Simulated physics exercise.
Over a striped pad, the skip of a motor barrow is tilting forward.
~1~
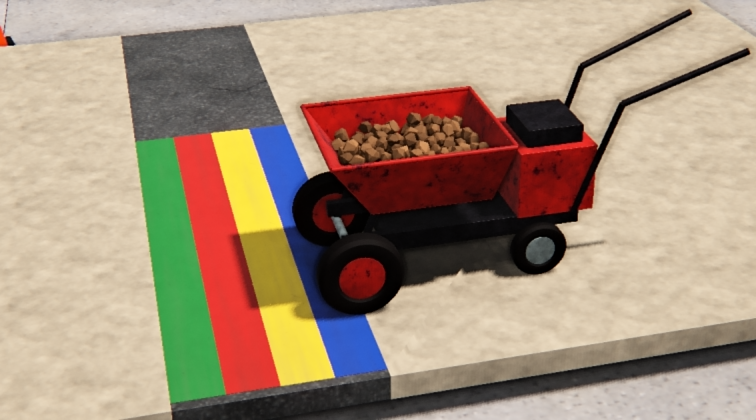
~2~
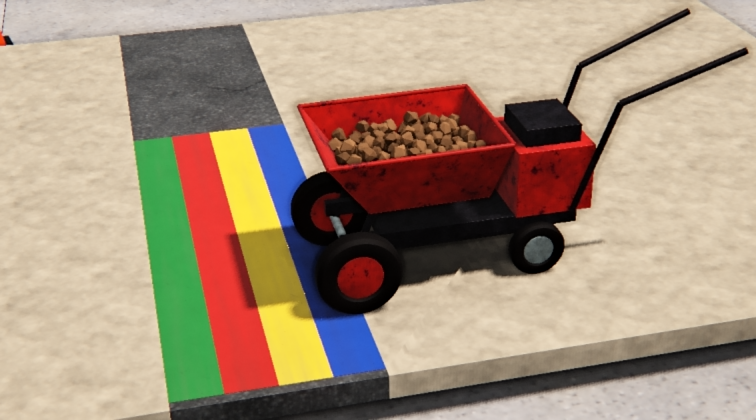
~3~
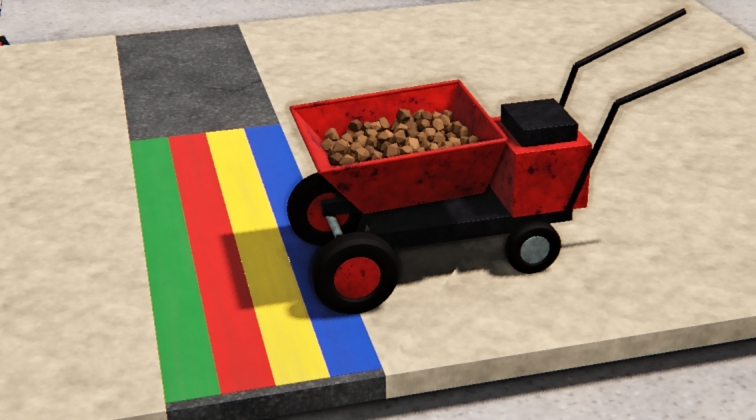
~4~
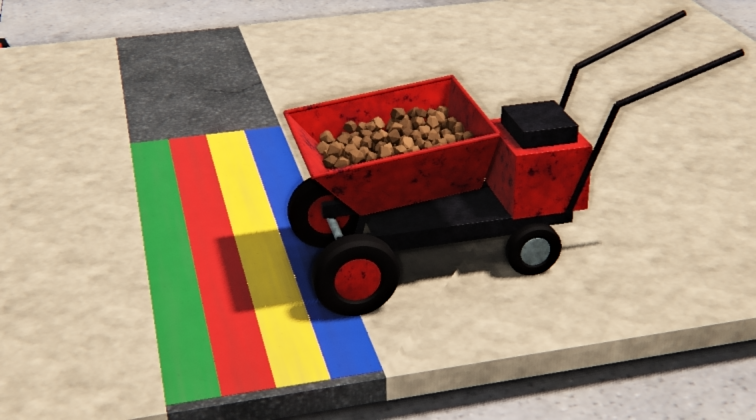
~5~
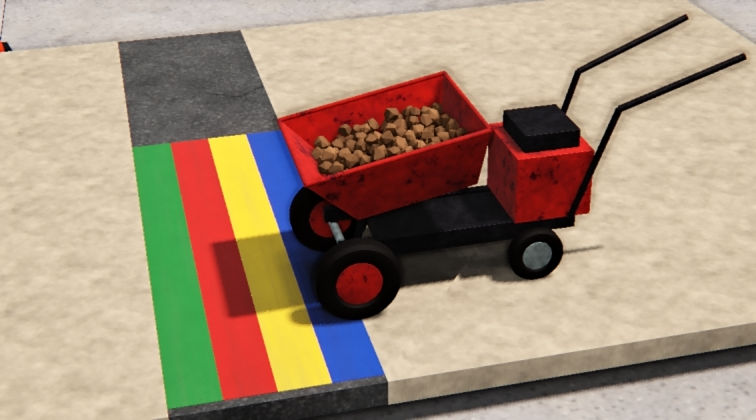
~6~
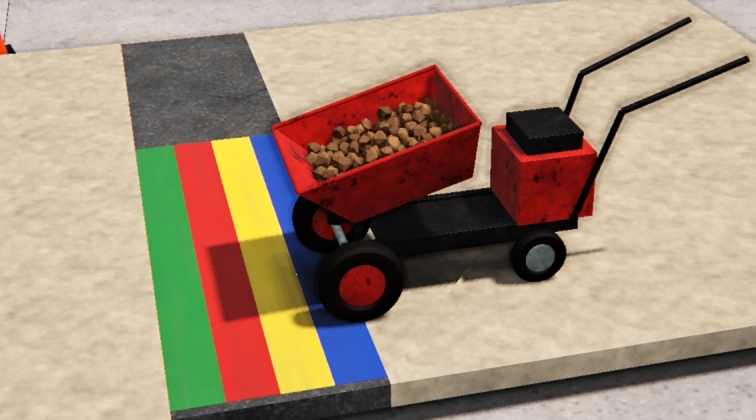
To begin with, a red motor barrow stands with its skip level and full of brown clods, its front wheels by a pad striped green, red, yellow and blue. The skip then tilts slowly forward to the left, its rear rising from the black chassis while the clods stay inside.
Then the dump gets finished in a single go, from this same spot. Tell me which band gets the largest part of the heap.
I would say the green band gets the largest part.
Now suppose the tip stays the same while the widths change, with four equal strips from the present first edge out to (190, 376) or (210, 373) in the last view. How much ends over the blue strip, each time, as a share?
I'd say about 0 % for the first and about 0 % for the second.
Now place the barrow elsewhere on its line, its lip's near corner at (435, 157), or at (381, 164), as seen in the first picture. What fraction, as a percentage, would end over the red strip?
About 20 and 40 per cent.
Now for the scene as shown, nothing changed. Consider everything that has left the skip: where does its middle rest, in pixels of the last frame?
It settles centred around (179, 299).
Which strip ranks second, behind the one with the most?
That would be that red strip.
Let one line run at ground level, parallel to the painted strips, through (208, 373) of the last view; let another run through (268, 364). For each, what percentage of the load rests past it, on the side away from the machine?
About 60 and 100 %.
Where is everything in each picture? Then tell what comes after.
The first picture shows lip of the skip near (332, 170), level; top of the load near (411, 140), clay clods; blue strip near (349, 339); yellow strip near (297, 347); red strip near (245, 355); green strip near (192, 363).
The second picture shows lip of the skip near (329, 170), level; top of the load near (408, 139).
The third picture shows lip of the skip near (320, 172), tipped barely; top of the load near (422, 139).
The fourth picture shows lip of the skip near (313, 177), tipped a little; top of the load near (416, 137).
The fifth picture shows lip of the skip near (306, 185), tipped a little; top of the load near (427, 135).
The sixth picture shows lip of the skip near (299, 193), tipped clearly; top of the load near (420, 132); blue strip near (349, 347); yellow strip near (297, 355); red strip near (245, 363); green strip near (192, 371).
Shortly afterwards, skip tipped steeply; the whole lot in the skip.
Next, skip tipped steeply; the bulk in the skip; only a few over the red strip; a little over the green strip; only a few falling.
Some moments later, skip tipped right over; near a quarter in the skip; near a quarter over the red strip; near a third over the green strip; near a quarter off the paint.
In the end, skip tipped right over; none at all over the blue strip; only a few over the yellow strip; near a quarter over the red strip; near a third over the green strip; near a third off the paint.
